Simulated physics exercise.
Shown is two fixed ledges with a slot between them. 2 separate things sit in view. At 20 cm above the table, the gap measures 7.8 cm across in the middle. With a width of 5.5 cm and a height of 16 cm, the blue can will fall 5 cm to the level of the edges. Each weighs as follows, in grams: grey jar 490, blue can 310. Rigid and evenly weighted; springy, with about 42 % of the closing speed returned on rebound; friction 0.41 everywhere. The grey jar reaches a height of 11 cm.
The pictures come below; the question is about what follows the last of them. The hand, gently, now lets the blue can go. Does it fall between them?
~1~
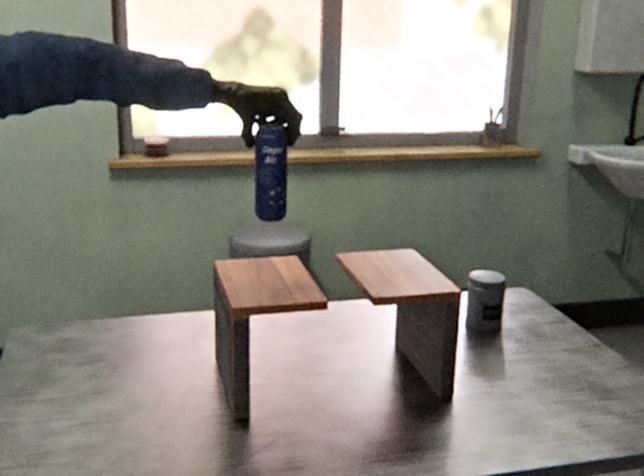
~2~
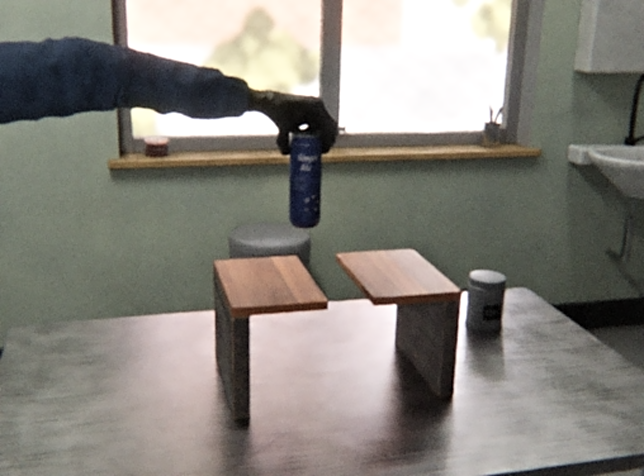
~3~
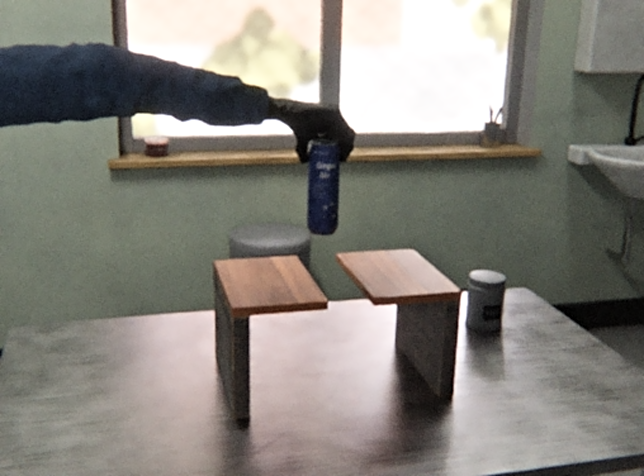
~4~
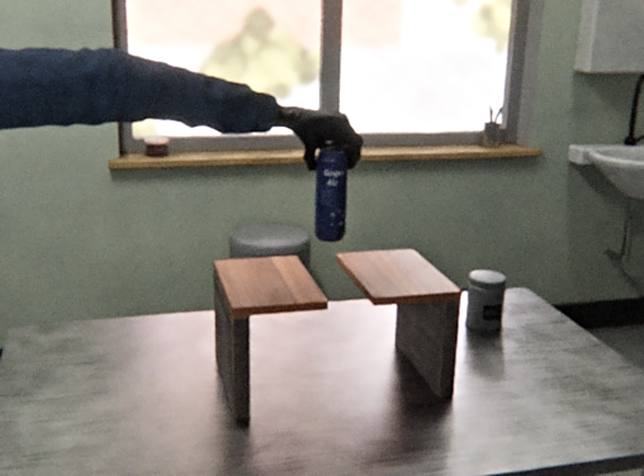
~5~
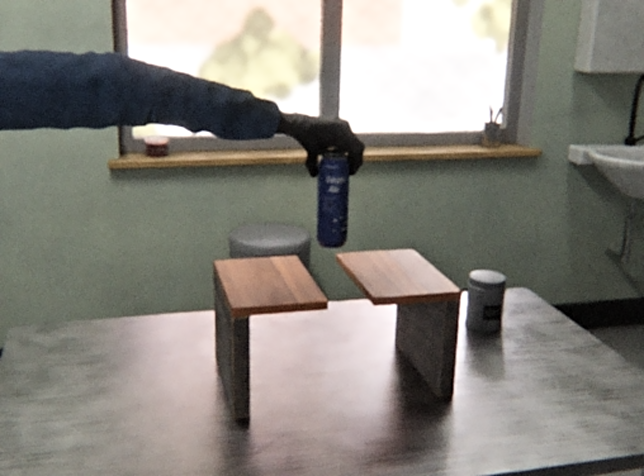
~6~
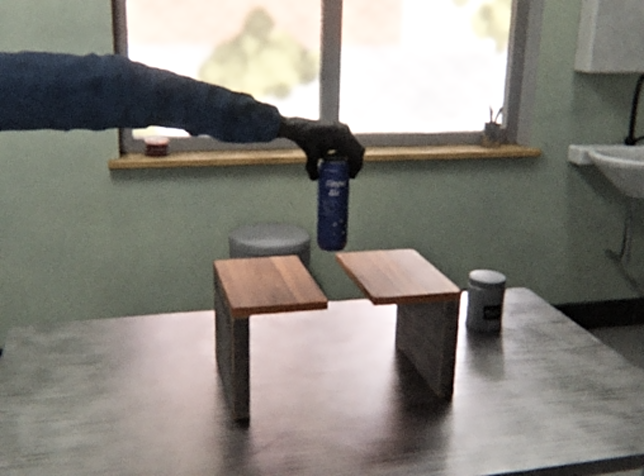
Once it settles, the can makes it through.
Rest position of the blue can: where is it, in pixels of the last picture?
Look near (329, 337) in the last picture.
Then, 0.20 s on from there, blue can moved 5 cm near (332, 232).
Then, 0.30 s on from there, blue can moved 20 cm near (330, 310).
Then, 0.40 s on from there, blue can moved 21 cm near (330, 317).
Then, 0.60 s on from there, blue can moved 25 cm near (329, 335).
In the end, not toppled but over 4 cm from the start, blue can; grey jar under 4 cm from the start. At the end, from the last picture's camera, blue can near (329, 337). The can drops through.
